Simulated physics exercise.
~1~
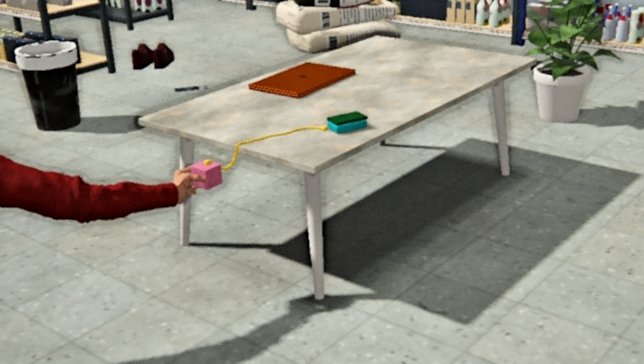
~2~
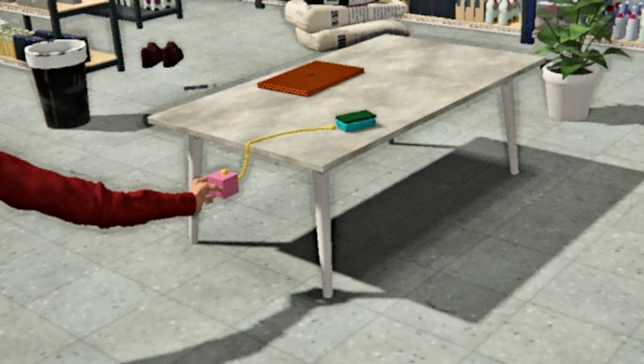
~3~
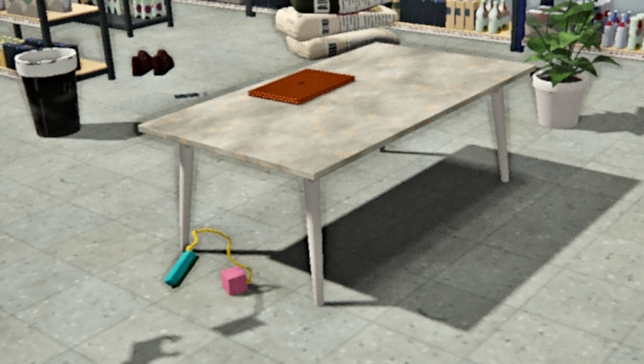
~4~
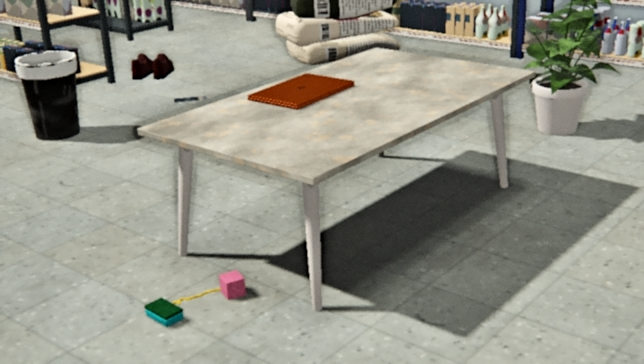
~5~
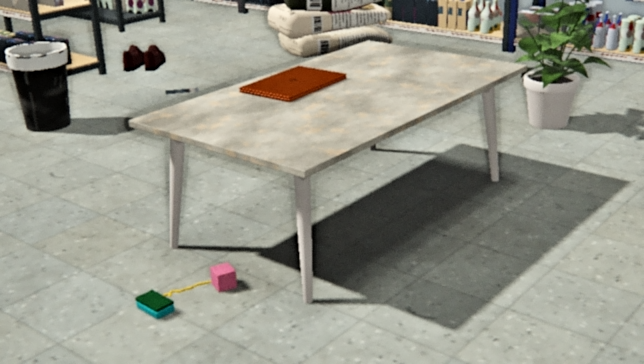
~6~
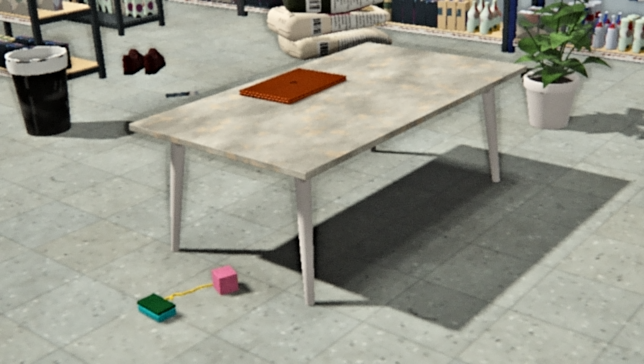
We see a hand holding a pink block off the end of a table, tied by a yellow cord to a sponge; the hand lets go, the block drops, and the sponge follows, both ending on the floor while the orange laptop stays put.
